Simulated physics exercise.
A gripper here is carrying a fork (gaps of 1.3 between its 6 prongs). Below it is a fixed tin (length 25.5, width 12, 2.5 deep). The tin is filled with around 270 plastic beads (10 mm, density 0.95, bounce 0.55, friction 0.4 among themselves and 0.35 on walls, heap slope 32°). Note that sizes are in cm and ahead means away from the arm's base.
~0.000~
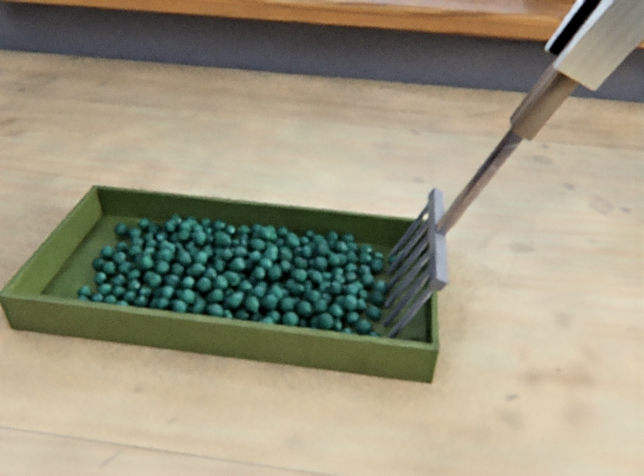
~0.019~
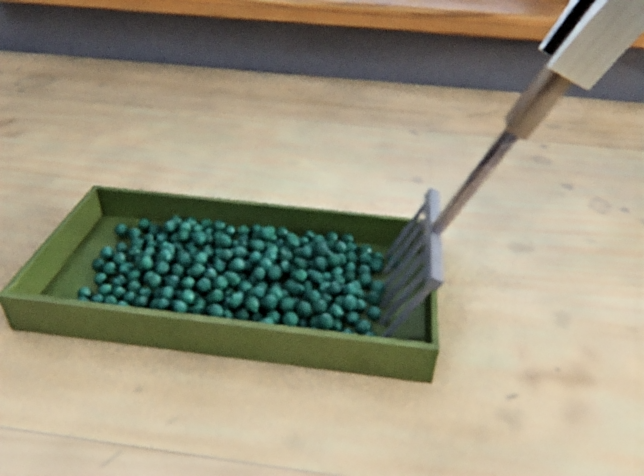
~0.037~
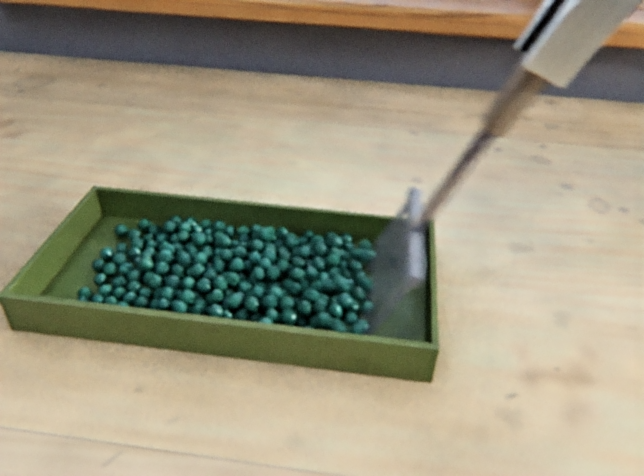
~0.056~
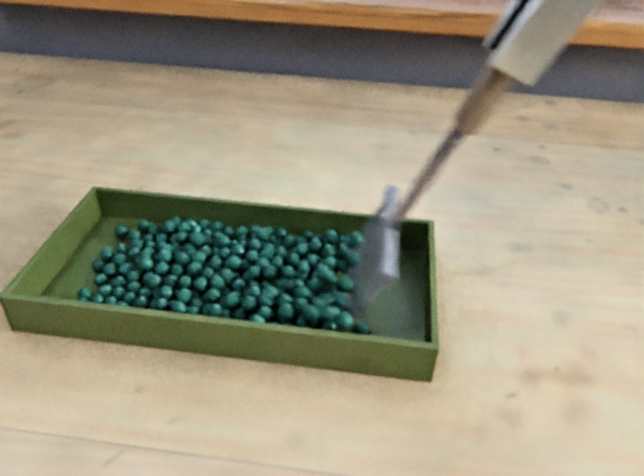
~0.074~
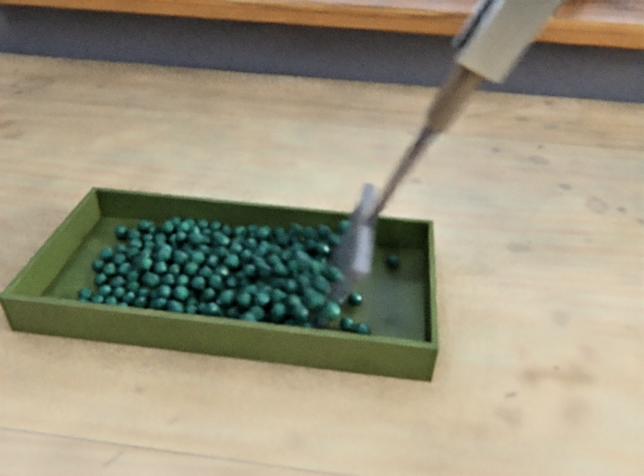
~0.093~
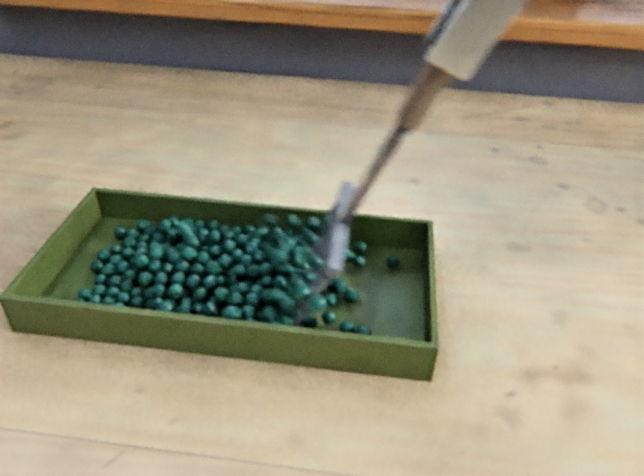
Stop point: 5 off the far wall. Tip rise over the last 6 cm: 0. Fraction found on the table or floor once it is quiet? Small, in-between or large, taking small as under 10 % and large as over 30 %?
In-between.
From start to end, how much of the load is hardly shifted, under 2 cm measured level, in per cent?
Result: Close to 5 per cent of the load.
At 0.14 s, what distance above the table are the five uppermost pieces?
I'd put them at some 5 centimetres up.
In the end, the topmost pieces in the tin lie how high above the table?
The peak stands near 3.5 centimetres up.
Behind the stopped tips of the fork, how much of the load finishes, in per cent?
I'd say close to 30 per cent of it.
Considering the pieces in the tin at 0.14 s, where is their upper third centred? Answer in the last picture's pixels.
Around pixel (228, 262).
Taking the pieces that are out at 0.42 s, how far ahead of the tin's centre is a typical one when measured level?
I'd say around 18 centimetres.
By 0.14 s, sloping 66°, highest piece 5 above the table; 272 in the tin, 1 in flight or on the tool.
By 0.20 s, sloping 66°, highest piece 5 above the table; 271 in the tin, 2 on the table or floor.
By 0.42 s, sloping 66°, highest piece 6 above the table; 225 in the tin, 47 on the table or floor, 1 in flight or on the tool.
By 1.12 s, sloping 66°, highest piece 3 above the table; 224 in the tin, 49 on the table or floor.
Final count, 224 in the tin, 49 on the table or floor. That is 18 % on the table or floor.
